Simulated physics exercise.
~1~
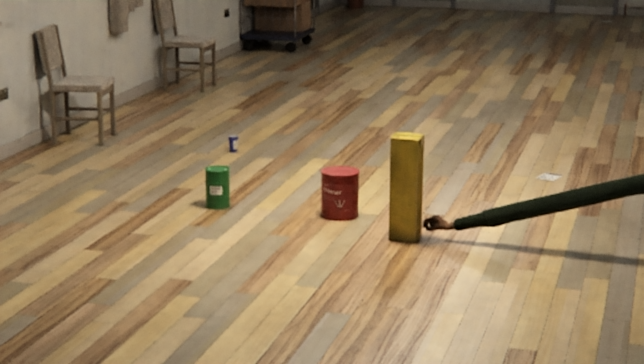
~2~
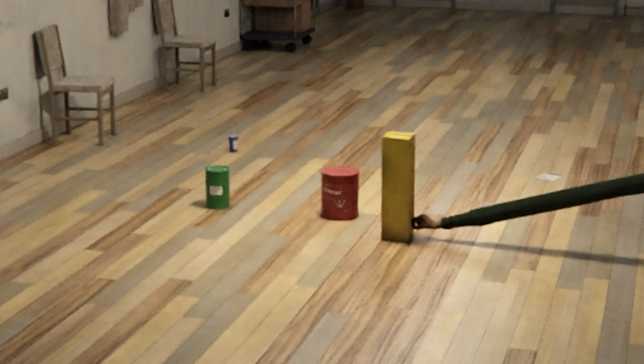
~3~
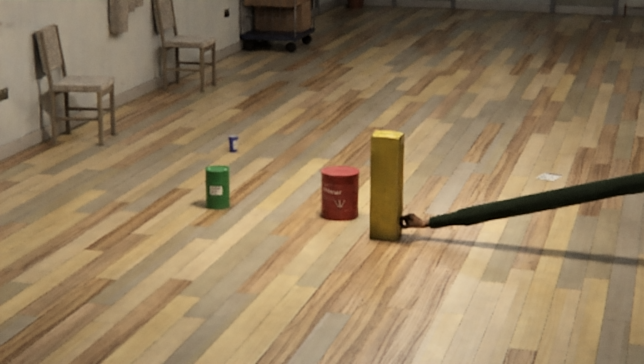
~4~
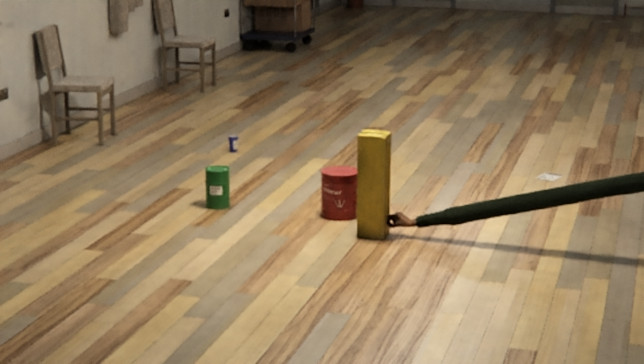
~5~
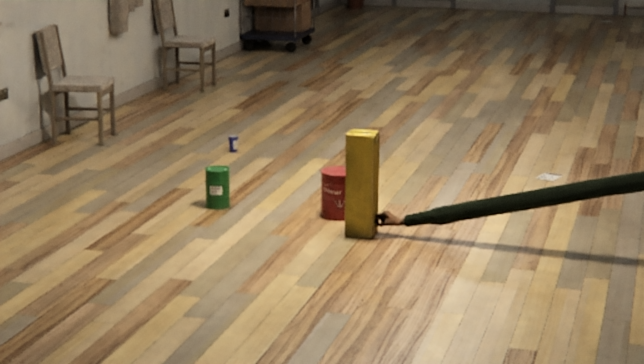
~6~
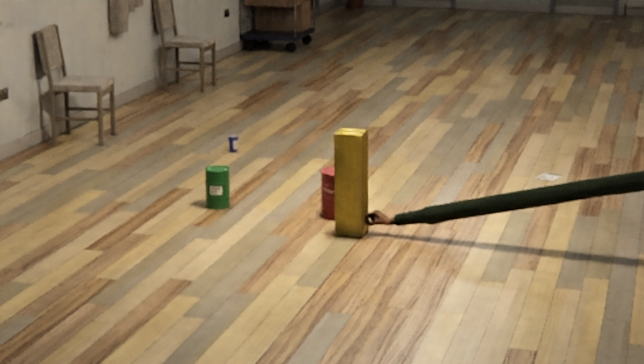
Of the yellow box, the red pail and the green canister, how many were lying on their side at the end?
None of them were lying on their side. The yellow box, the red pail and the green canister were all still standing upright.
A tall yellow box slid steadily left across the wooden floor as a fingertip on a long dark arm pushed it low down, passing in front of a red pail and ending upright, partly hiding the pail, while a green canister stayed put.
